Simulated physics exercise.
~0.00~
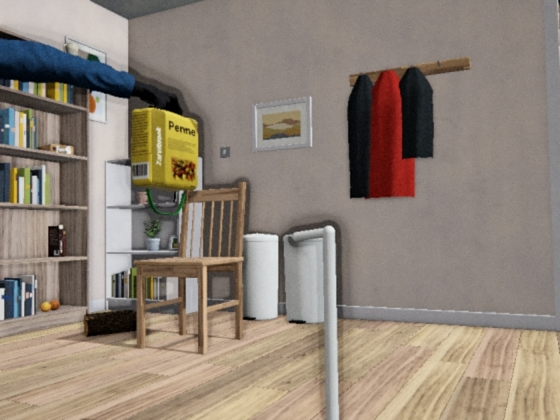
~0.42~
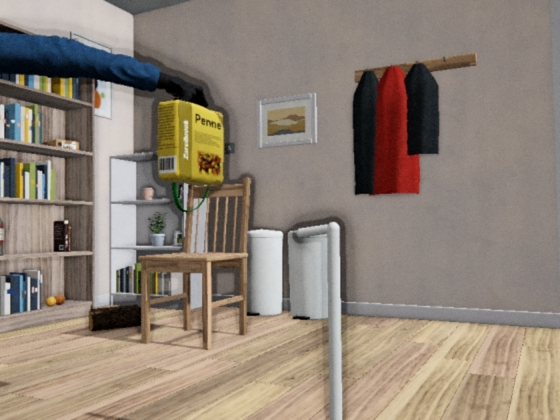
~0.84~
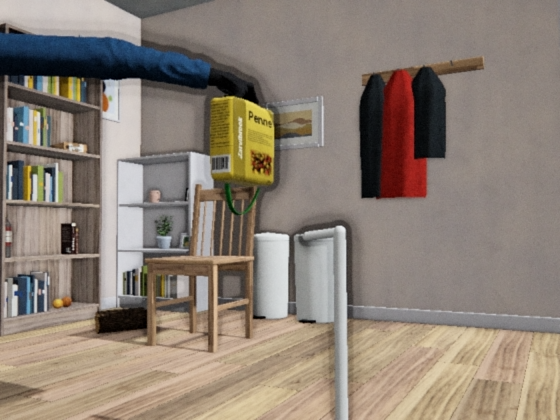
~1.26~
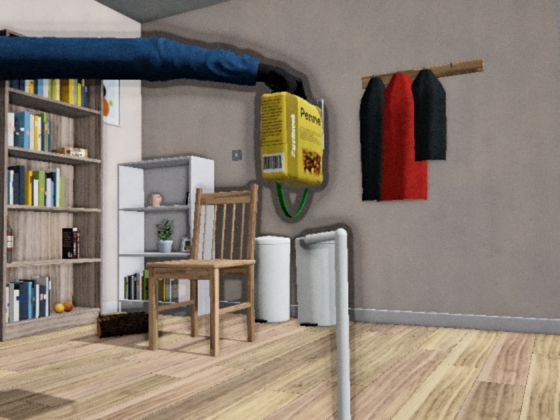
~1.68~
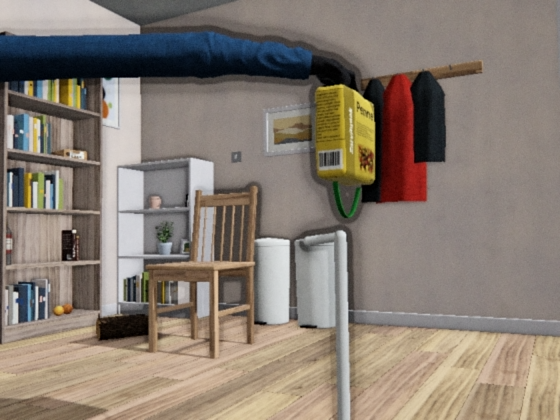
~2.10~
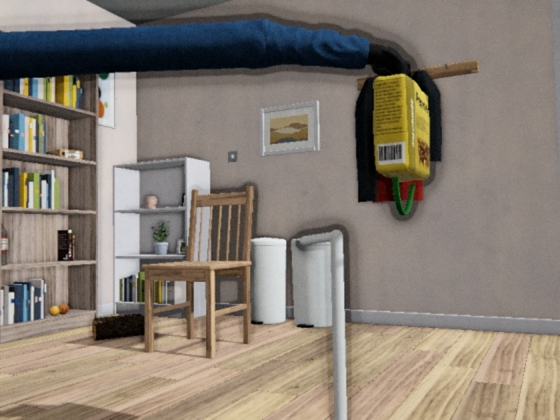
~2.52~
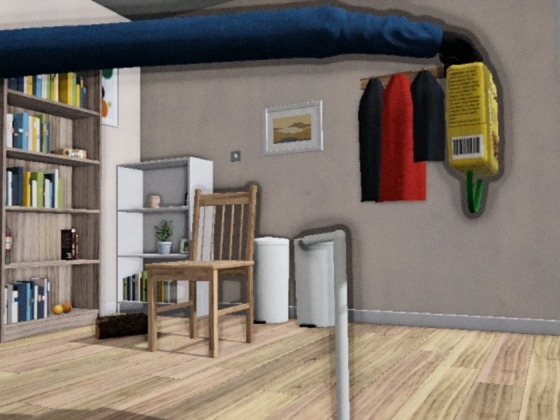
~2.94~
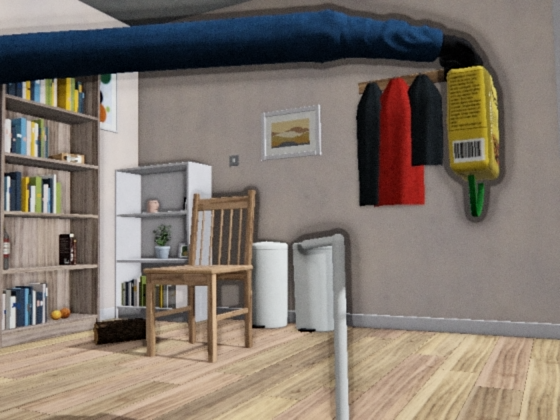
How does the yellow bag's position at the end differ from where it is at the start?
At the start the yellow bag is on the left, above the wooden chair and to the left of the white post. By the end it is far to the right, past the post and just right of the hanging coats.
